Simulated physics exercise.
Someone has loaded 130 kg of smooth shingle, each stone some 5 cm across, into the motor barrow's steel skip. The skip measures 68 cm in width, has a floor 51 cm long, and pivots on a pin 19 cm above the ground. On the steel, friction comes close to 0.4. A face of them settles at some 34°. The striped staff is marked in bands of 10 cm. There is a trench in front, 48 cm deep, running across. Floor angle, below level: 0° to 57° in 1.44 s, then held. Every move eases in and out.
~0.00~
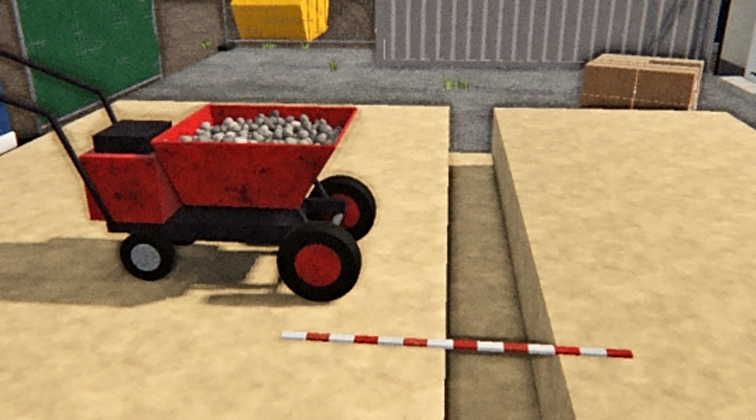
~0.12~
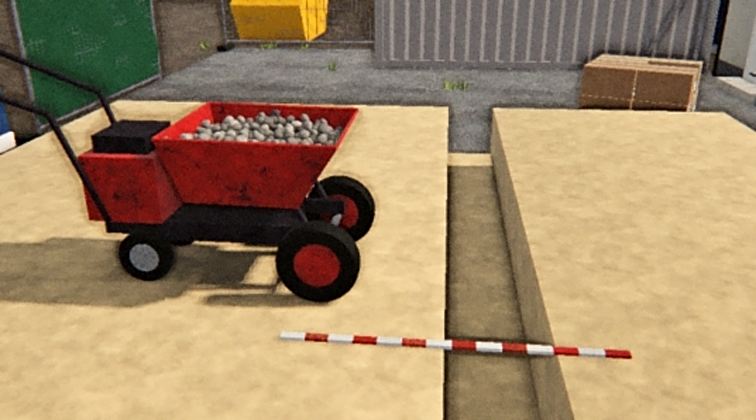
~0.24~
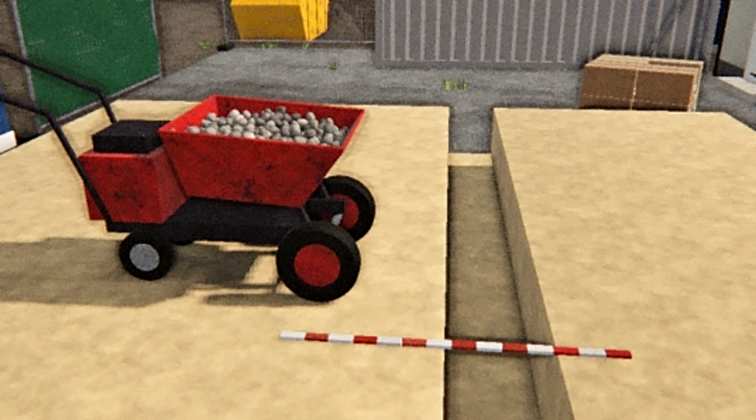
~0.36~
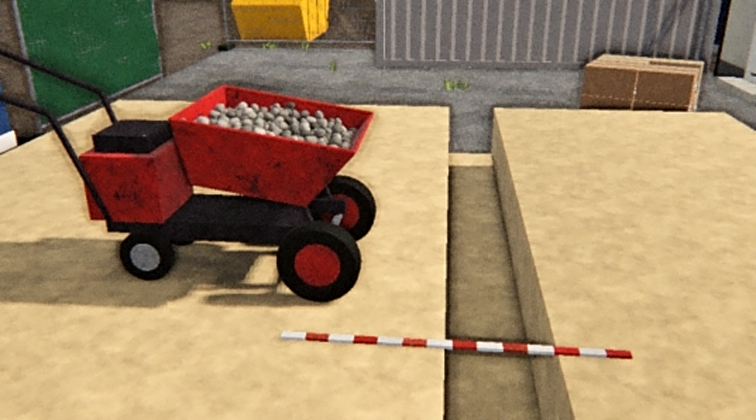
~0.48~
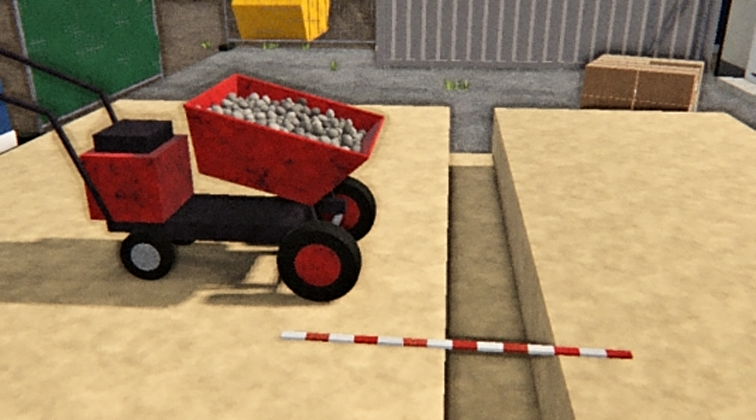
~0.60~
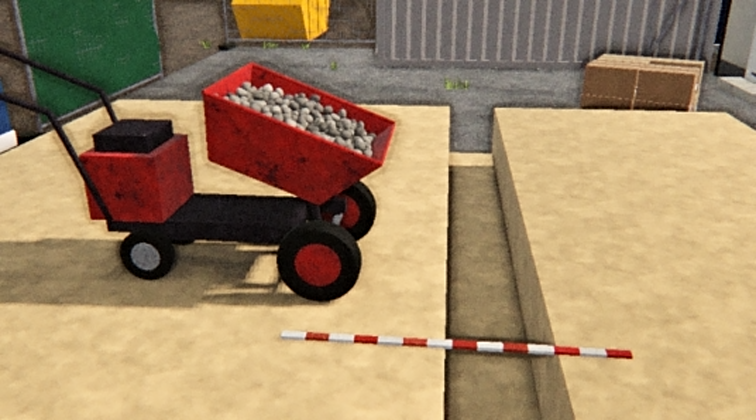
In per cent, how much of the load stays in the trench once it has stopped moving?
I would say about 52 per cent.
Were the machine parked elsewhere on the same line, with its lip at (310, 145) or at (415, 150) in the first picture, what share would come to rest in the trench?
I'd expect close to 40 per cent at the first and 30 per cent at the second.
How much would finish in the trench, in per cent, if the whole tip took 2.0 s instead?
About 50 percent, I'd say.
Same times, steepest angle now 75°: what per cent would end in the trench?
Close to 100 per cent then.
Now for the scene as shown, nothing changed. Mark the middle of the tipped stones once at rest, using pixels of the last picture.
I'd point to around (489, 352).
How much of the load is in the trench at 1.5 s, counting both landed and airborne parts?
About 10 per cent by then.
After 1.1 s the floor is at 48°; 100 % in the skip; the foremost stones are at (417, 178).
After 1.5 s the floor is at 57°; 86 % in the skip, 2 % short of the trench, 12 % in the trench; the foremost stones are at (500, 317).
After 1.9 s the floor is at 57°; 67 % in the skip, 1 % short of the trench, 32 % in the trench; the foremost stones are at (526, 349).
After 3.8 s the floor is at 57°; 48 % in the skip, 52 % in the trench; the foremost stones are at (525, 340).
